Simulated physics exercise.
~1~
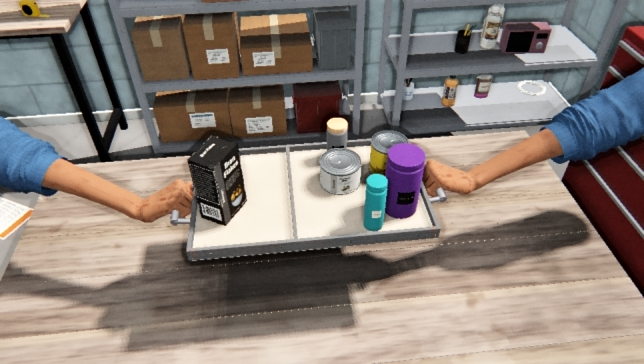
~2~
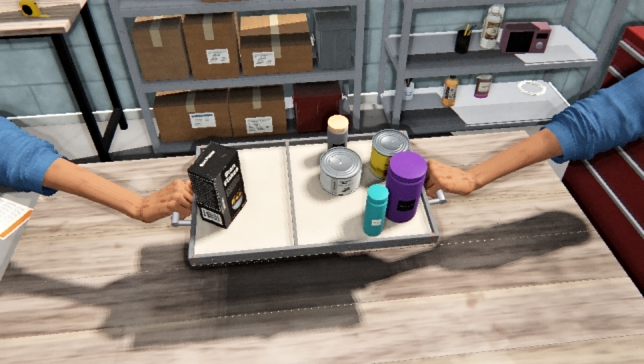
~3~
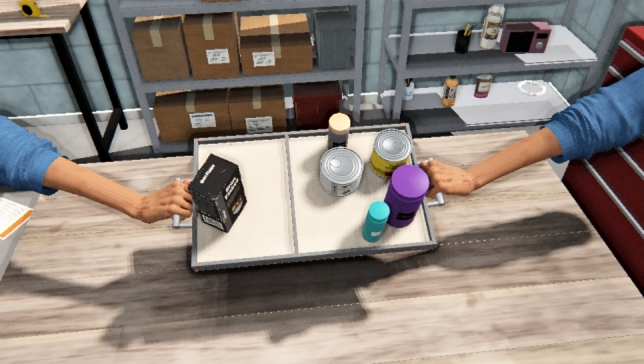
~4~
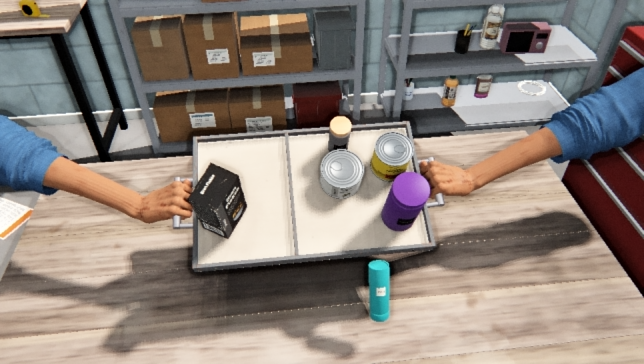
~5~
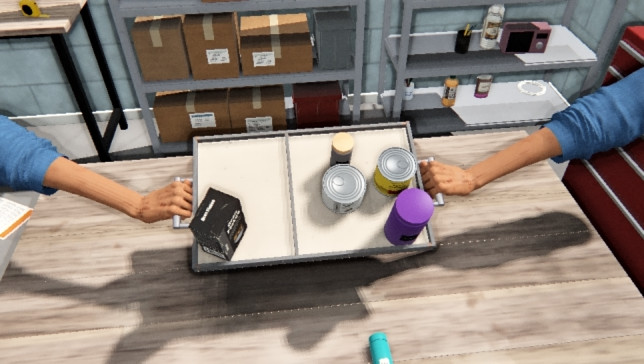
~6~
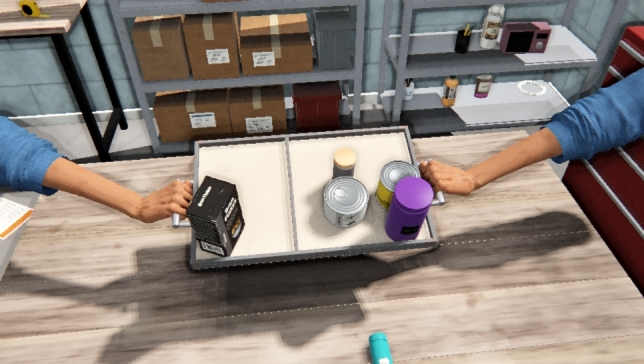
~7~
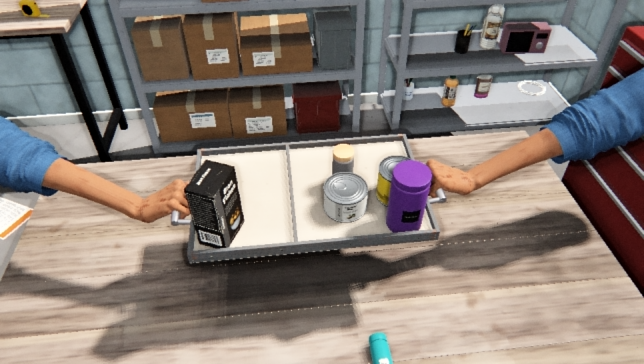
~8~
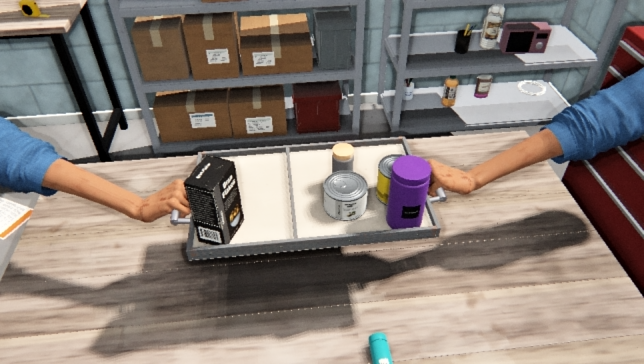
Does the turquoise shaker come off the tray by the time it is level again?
Yes, the turquoise shaker goes over the near edge while the tray is tipped and ends up lying on the table in front of it.
